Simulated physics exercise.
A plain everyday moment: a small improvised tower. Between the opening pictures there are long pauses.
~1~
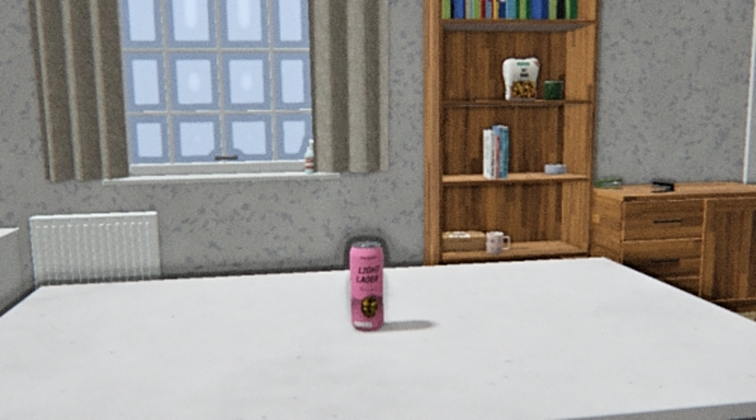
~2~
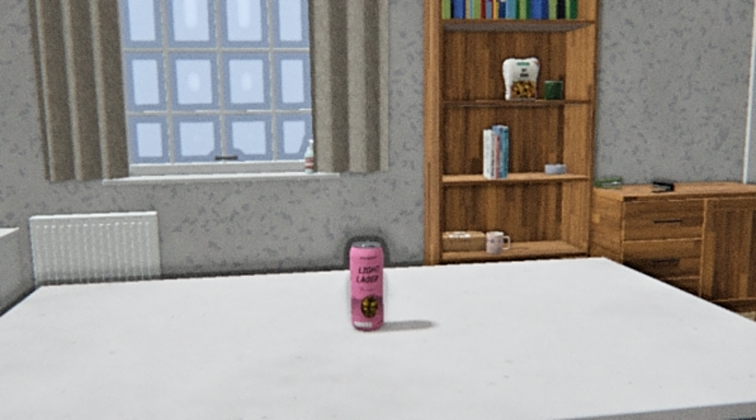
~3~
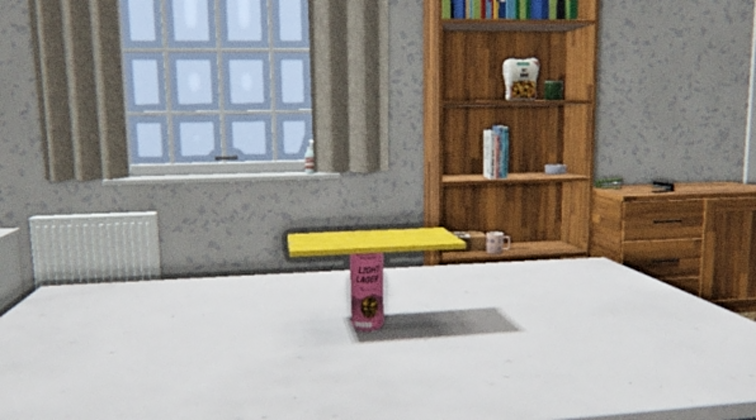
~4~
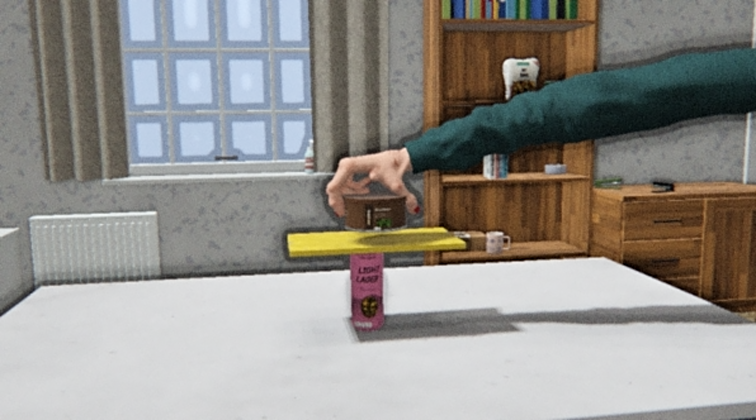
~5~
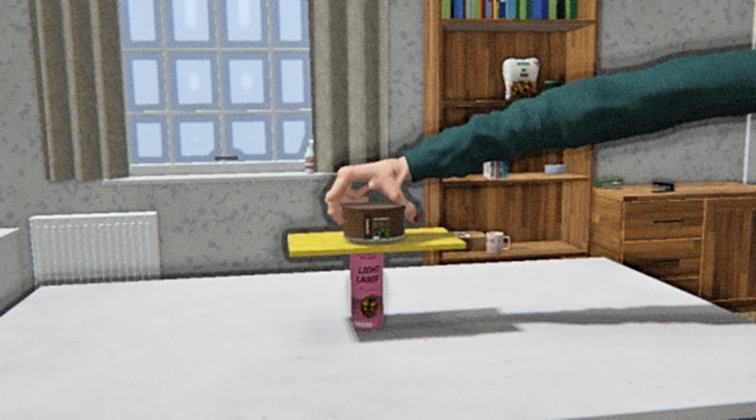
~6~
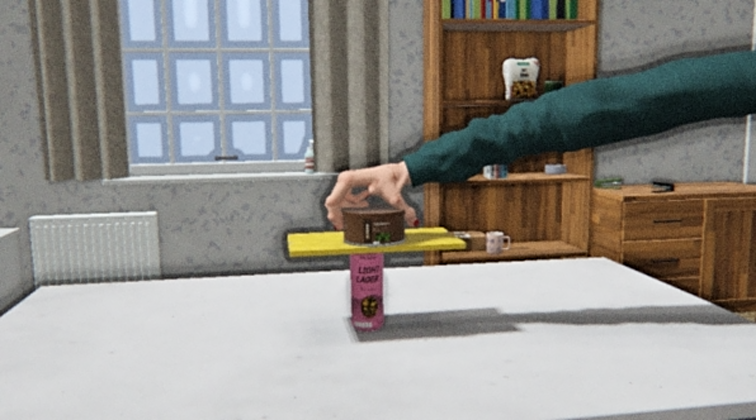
Hand in a green sleeve lowering a brown tub onto a yellow board lying across a pink can on a white table.
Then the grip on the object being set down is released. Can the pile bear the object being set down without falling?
Will stay.
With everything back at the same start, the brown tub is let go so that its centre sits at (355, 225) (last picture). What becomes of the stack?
The stack then stays standing.
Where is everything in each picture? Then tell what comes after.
In the first frame, the last thing is not in view yet.
In the second frame, the last thing is not in view yet.
In the third frame, the last thing is not in view yet; yellow board (373, 241).
The fourth frame shows coming down; brown tub (376, 211); yellow board (373, 241).
The fifth frame shows coming down; brown tub (374, 220); yellow board (373, 241).
The sixth frame shows set down, still held; brown tub (374, 225); yellow board (373, 241).
Then, 0.50 s after the last picture, nothing has stirred.
Then, 1.30 s after the last picture, brown tub resting near (374, 226).
At rest, all 3 in place. Seen from the same camera at the end, brown tub near (374, 225). The stack holds.
